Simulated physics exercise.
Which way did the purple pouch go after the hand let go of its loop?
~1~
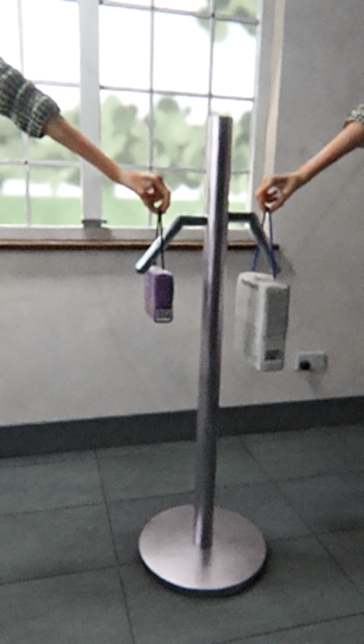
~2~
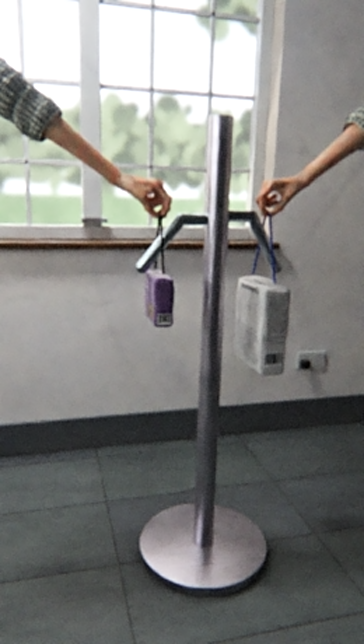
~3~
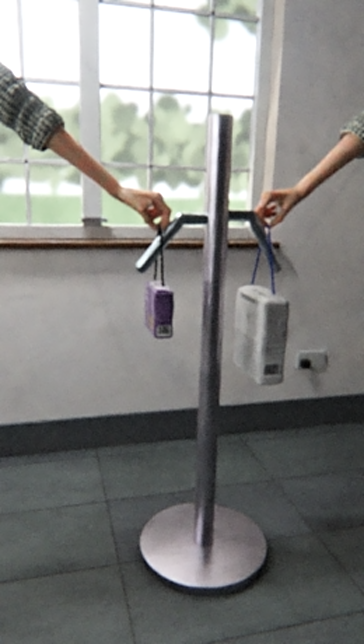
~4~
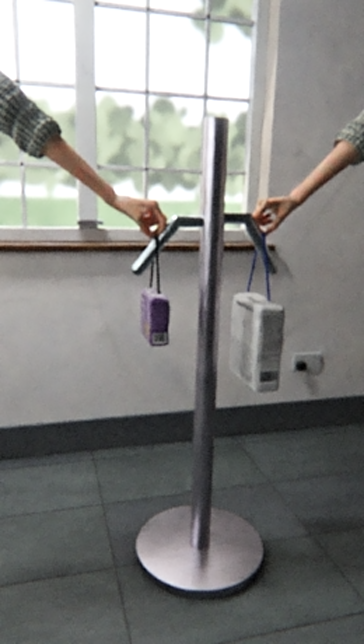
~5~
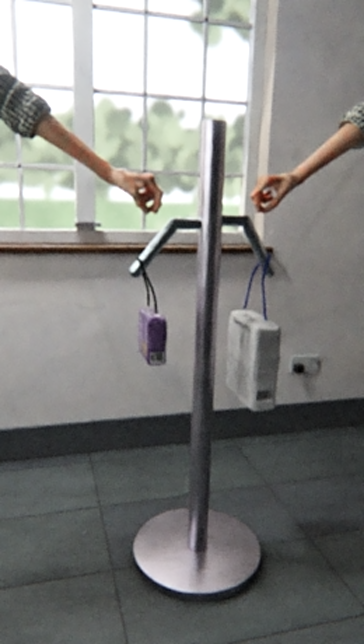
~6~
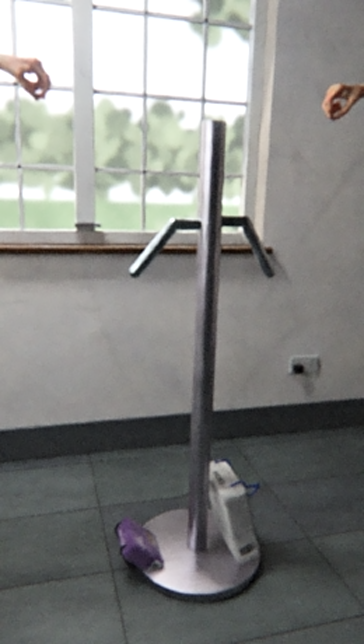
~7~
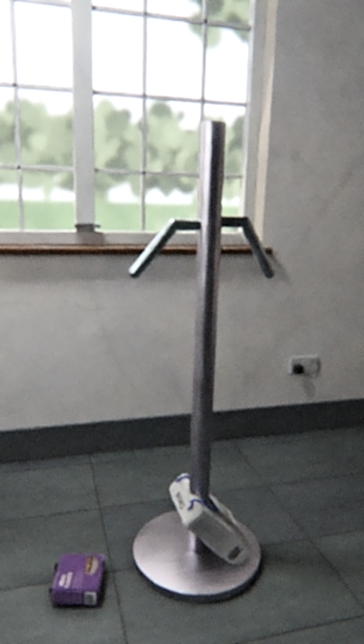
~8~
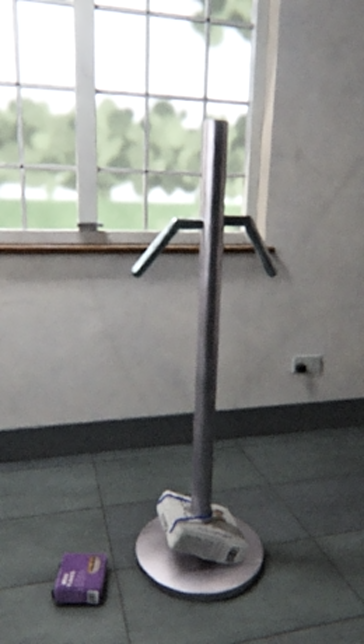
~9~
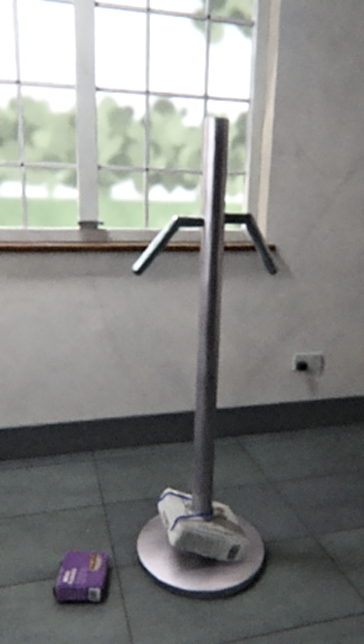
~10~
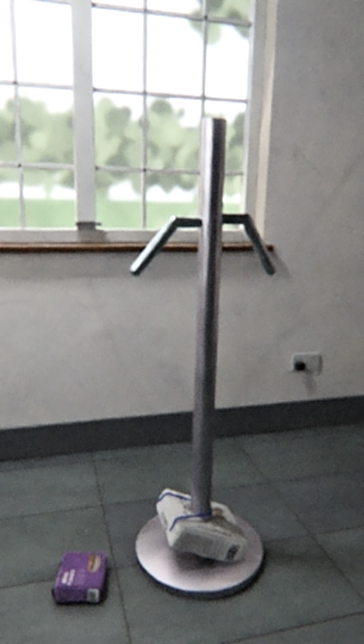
It went down, dropping from beside the left peg to the bottom of the post and ending on the floor.
